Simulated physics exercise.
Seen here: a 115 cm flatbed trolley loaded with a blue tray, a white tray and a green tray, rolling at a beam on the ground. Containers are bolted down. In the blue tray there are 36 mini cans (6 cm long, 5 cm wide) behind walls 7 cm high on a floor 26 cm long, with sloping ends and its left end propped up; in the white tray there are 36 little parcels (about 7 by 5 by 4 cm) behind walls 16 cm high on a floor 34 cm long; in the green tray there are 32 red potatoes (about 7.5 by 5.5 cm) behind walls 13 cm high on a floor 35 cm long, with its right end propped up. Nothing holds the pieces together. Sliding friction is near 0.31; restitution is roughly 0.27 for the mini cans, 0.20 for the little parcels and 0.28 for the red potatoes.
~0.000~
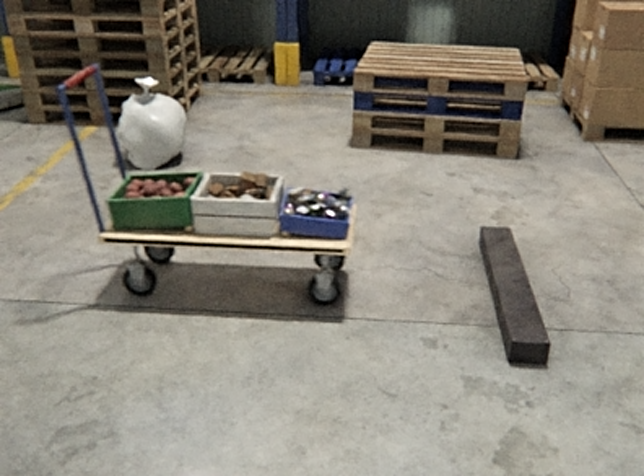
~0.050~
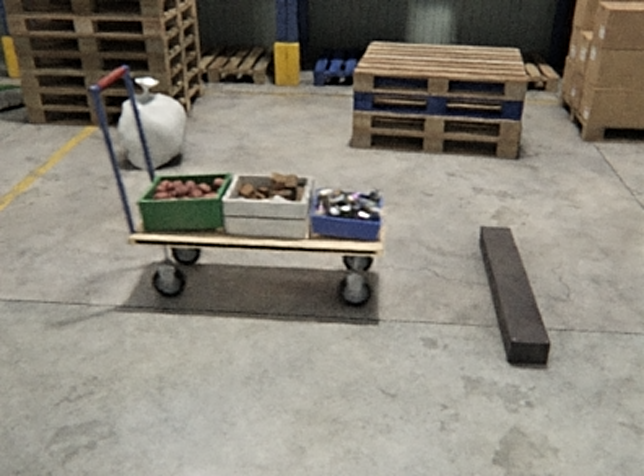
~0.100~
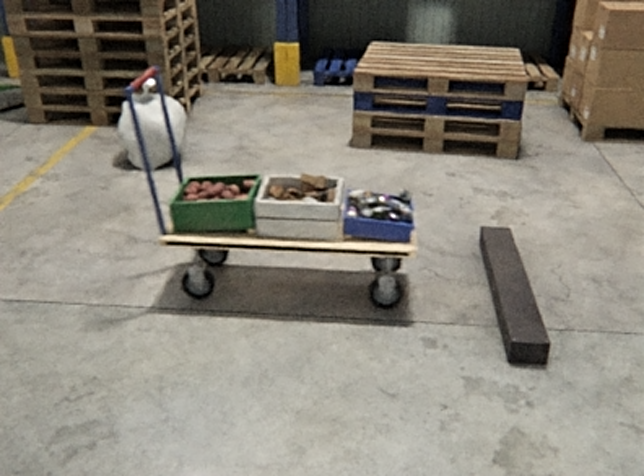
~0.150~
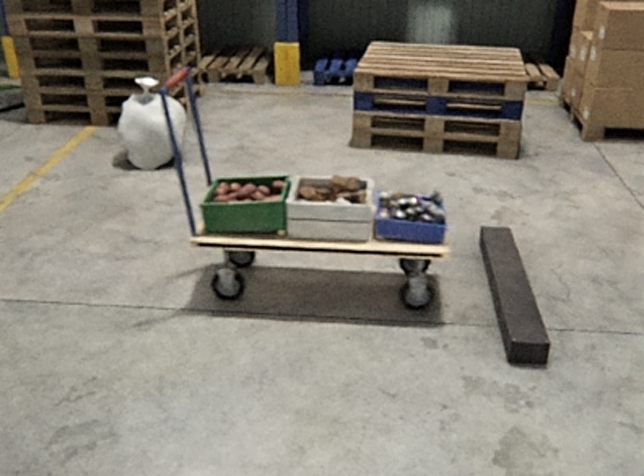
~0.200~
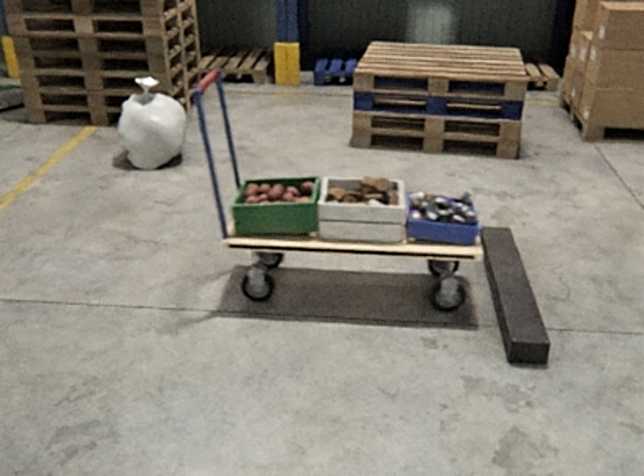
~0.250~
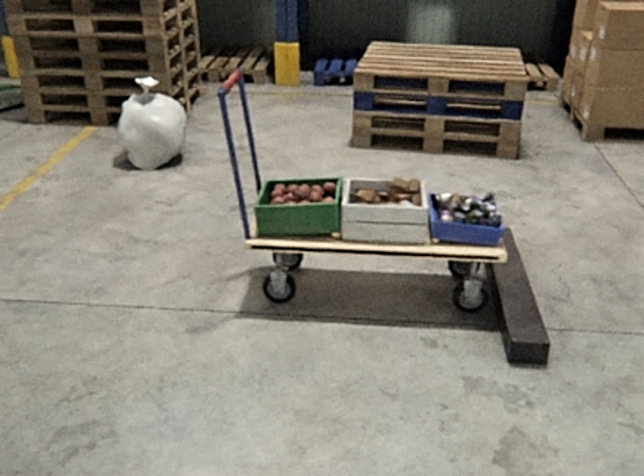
To begin with, a flatbed trolley carrying a green tray of red potatoes, a white tray of small brown parcels and a blue tray of little cans stands left of a dark beam on a concrete floor. It rolls steadily rightward, passing a white sack behind it, until its front end reaches the beam.
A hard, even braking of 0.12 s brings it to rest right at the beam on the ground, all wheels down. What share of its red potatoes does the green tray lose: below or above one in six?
Fewer than one in six of the red potatoes leave the green tray.
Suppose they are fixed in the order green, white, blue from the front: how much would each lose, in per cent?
In that case blue tray 10, white tray 0, green tray 0 per cent.
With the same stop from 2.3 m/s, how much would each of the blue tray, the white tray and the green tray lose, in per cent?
In that case blue tray 20, white tray 0, green tray 0 per cent.
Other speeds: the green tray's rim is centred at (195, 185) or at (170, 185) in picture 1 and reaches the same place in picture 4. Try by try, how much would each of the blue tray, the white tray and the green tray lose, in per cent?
Blue tray 10 then 20, white tray 0 then 0, green tray 0 then 0 per cent.
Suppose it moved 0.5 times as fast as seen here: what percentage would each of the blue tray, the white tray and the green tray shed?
Then blue tray 10, white tray 0, green tray 0 per cent.
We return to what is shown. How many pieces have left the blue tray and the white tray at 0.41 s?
About: Blue tray 6, white tray 0.
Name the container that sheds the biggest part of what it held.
The blue tray.
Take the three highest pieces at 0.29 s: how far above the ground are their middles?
Some 52 cm up.
After 0.29 s, blue tray 36 in, 0 out, white tray 36 in, 0 out and green tray 32 in, 0 out.
After 0.41 s, blue tray 30 in, 6 out, white tray 36 in, 0 out and green tray 32 in, 0 out.
After 0.64 s, blue tray 26 in, 10 out, white tray 36 in, 0 out and green tray 32 in, 0 out.
Outcome (at 1.14 s), blue tray 25 in, 11 out, white tray 36 in, 0 out and green tray 32 in, 0 out. Asked share, 0 of 32, 0 per cent.
